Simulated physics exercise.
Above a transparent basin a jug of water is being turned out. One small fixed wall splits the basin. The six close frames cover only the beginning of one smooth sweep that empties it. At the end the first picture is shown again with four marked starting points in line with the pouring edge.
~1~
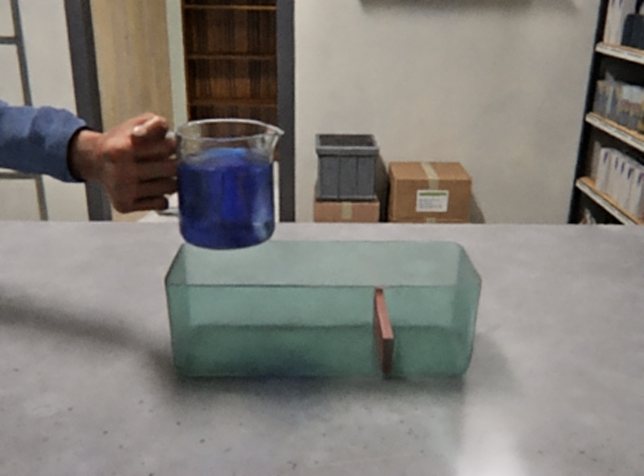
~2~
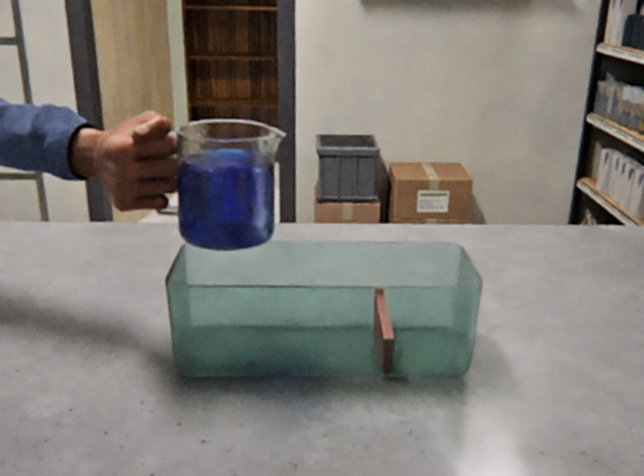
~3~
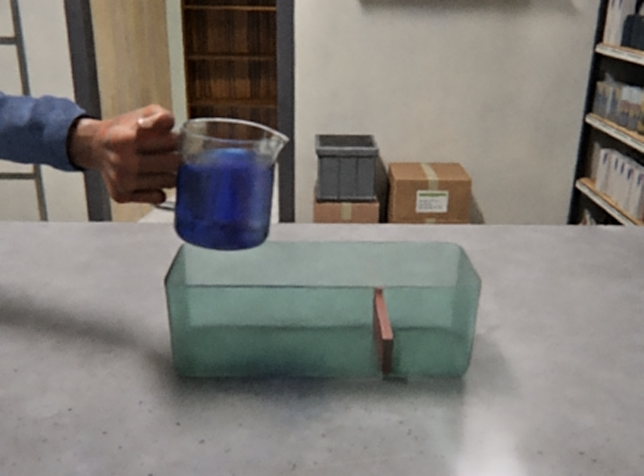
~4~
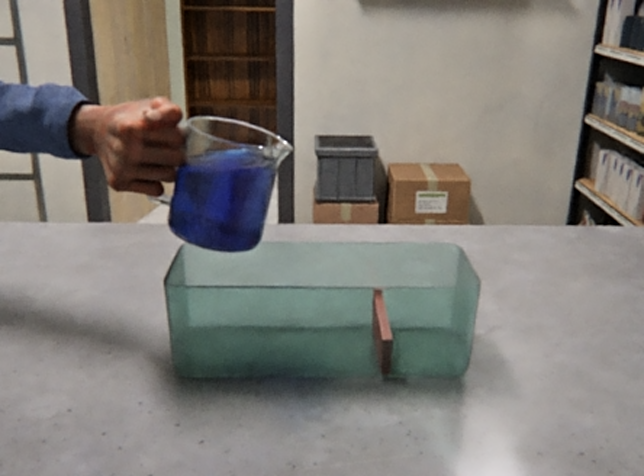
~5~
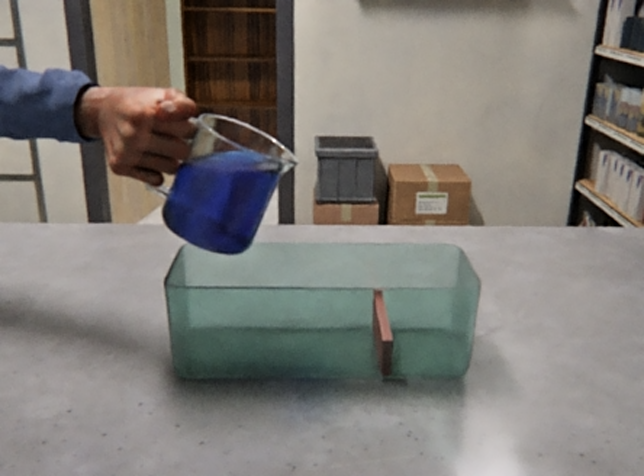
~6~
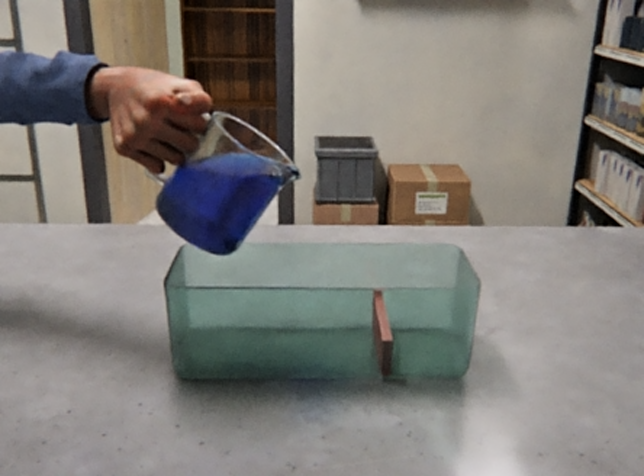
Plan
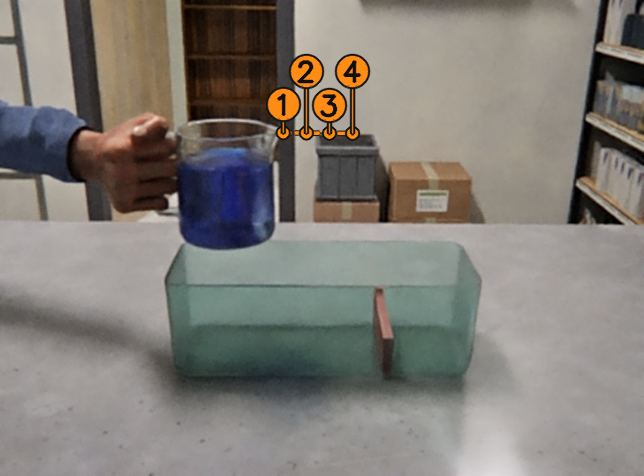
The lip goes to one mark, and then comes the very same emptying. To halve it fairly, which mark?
Use place 3.
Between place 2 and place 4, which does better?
Here it is place 4.
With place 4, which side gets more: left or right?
The right one.
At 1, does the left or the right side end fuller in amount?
The left side.
On the marked copy, 1 at (283, 132); 2 at (306, 133); 3 at (329, 133); 4 at (352, 133).
For place 1, about 96 % ends left of the wall and 4 % right of it.
For place 2, about 93 % ends left of the wall and 6 % right of it.
For place 3, about 51 % ends left of the wall and 49 % right of it.
For place 4, about 26 % ends left of the wall and 73 % right of it.
